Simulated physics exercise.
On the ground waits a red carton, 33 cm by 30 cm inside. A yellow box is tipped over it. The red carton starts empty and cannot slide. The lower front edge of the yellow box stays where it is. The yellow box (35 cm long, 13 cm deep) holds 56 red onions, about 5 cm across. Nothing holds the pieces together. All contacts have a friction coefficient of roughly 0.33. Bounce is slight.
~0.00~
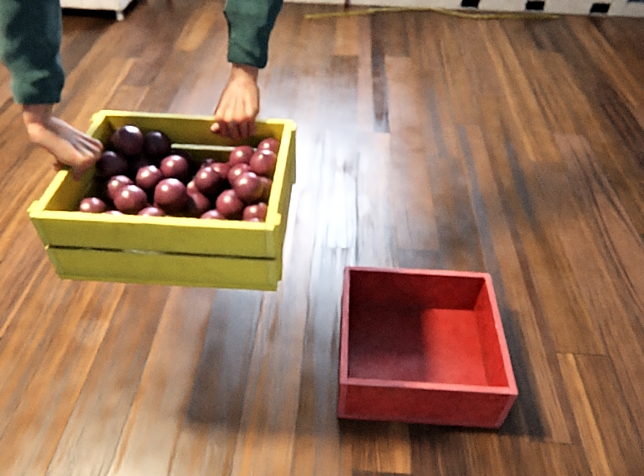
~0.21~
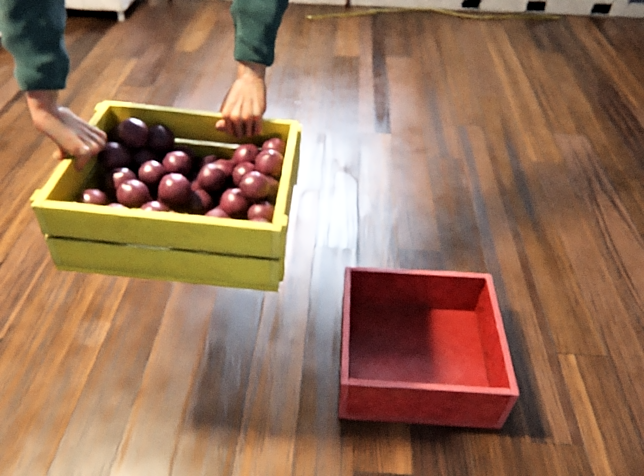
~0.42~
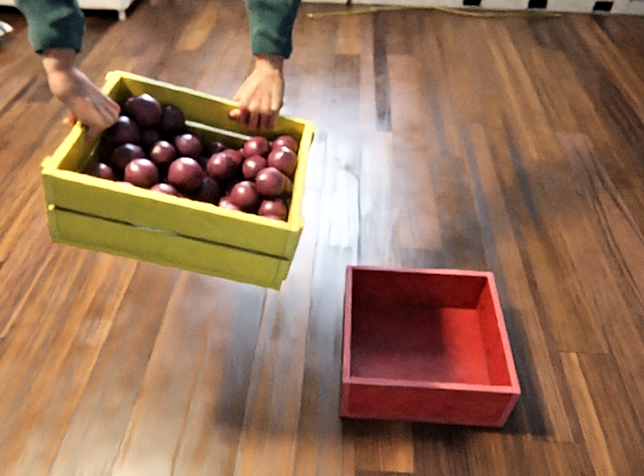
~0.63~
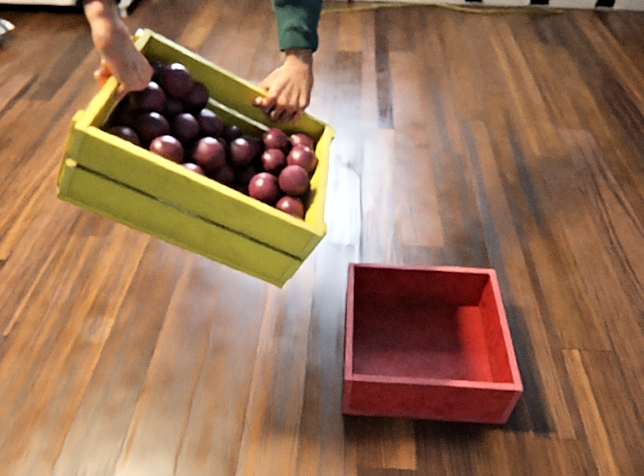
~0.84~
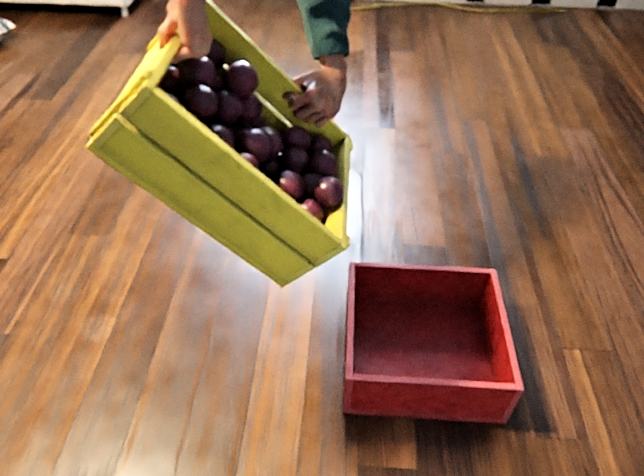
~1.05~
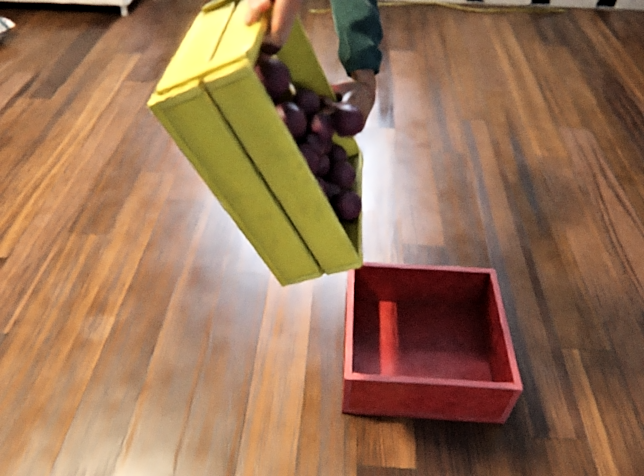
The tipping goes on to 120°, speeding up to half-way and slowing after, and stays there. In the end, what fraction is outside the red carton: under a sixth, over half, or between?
Expect less than a sixth of the load outside the red carton.
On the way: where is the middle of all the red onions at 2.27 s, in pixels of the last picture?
At about (428, 343).
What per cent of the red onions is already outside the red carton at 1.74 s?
Some 0 per cent by then.
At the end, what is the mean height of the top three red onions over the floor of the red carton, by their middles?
About 10 cm.
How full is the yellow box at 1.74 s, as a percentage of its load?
Some 25 per cent.
After 1.36 s, tilt 92°; 50 still in the yellow box, 1 in the red carton and 5 in the air.
After 1.74 s, tilt 115°; 15 still in the yellow box, 18 in the red carton and 23 in the air.
After 2.27 s, tilt 120°; 55 in the red carton and 1 outside the red carton.
Final count (at 2.96 s), 55 in the red carton and 1 outside the red carton. Asked share, 1 of 56, 2 per cent.
